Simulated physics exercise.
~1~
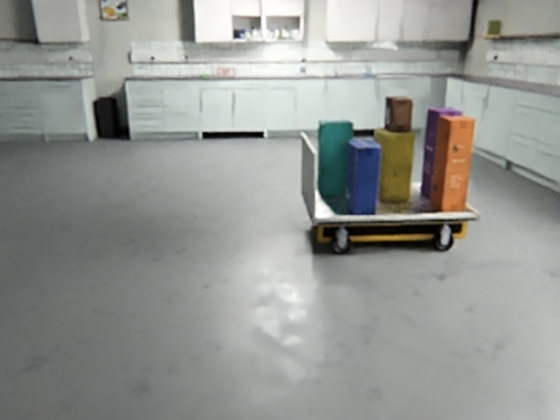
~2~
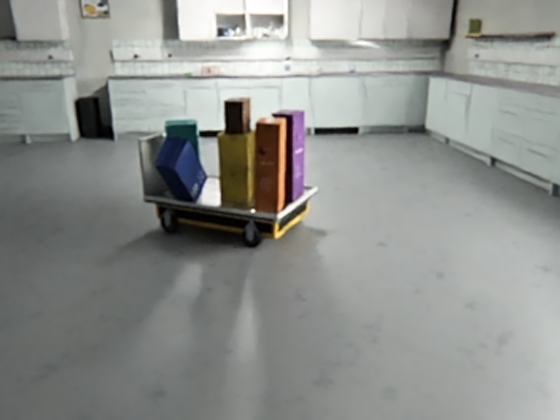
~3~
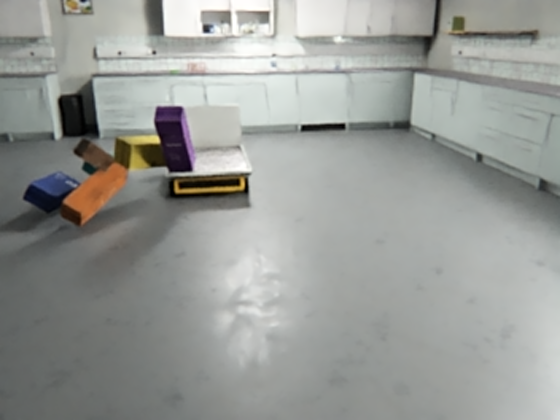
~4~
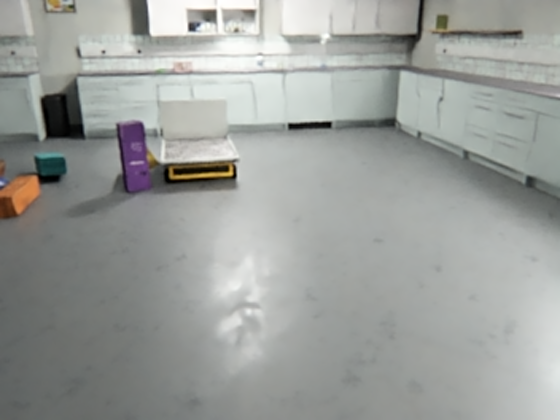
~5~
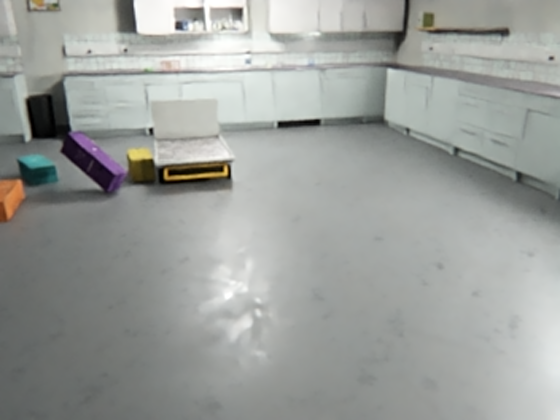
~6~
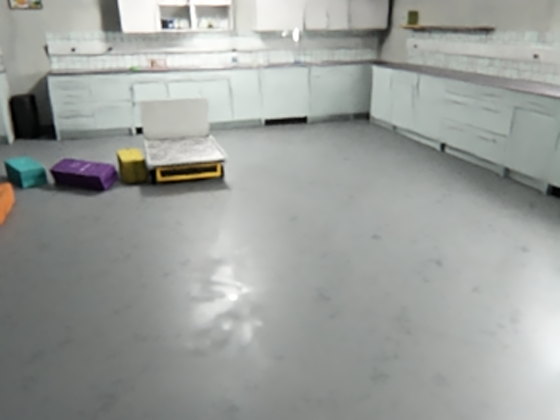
A grey-floored room lined with pale cabinets and counters is seen from slightly above, the view drifting gently sideways. A flat cart with a tall board at its front carries six upright boxes, turquoise, blue, yellow, brown, purple and orange. It rolls left and swings round toward the viewer, and the blue box tips first. The others then topple off the left side as the cart completes its turn. The purple box lands on end, then tips over onto its side. The cart ends still and empty, with yellow, purple, turquoise and orange boxes visible on the floor to its left.
